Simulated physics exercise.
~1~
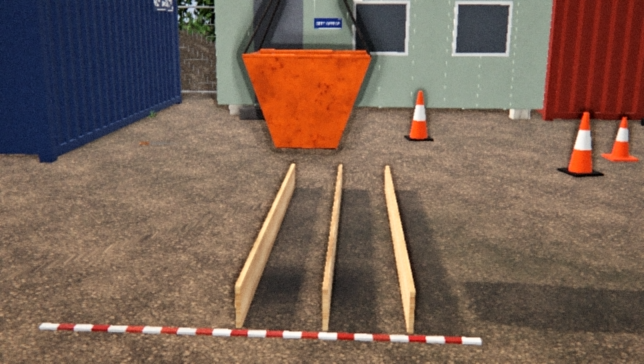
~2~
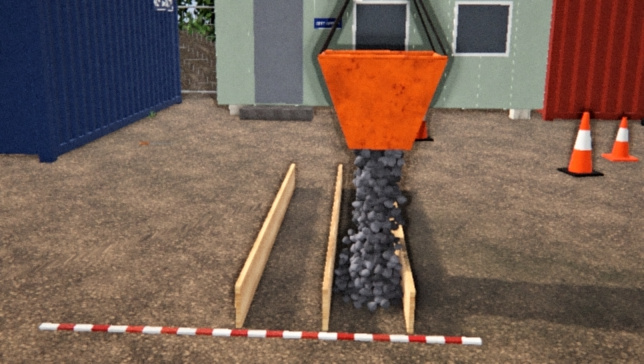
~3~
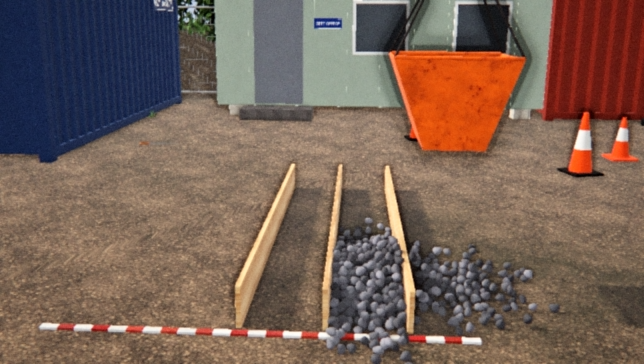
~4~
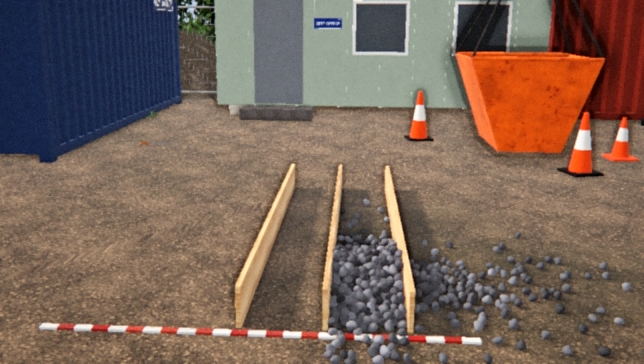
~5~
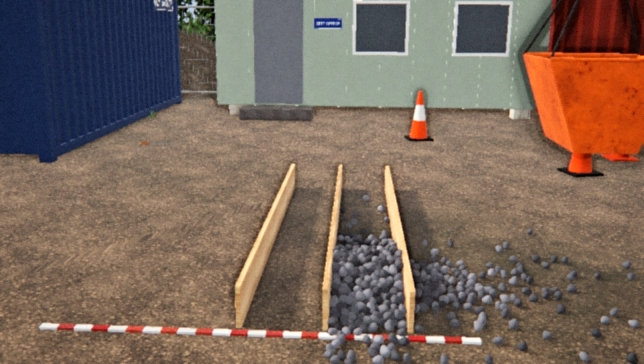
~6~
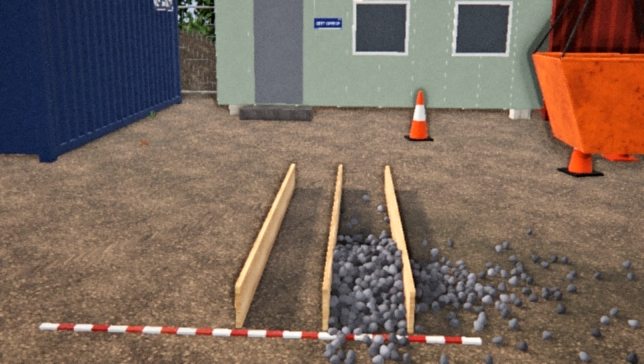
An orange hopper drops grey cobbles mostly between the right-hand planks while moving right.
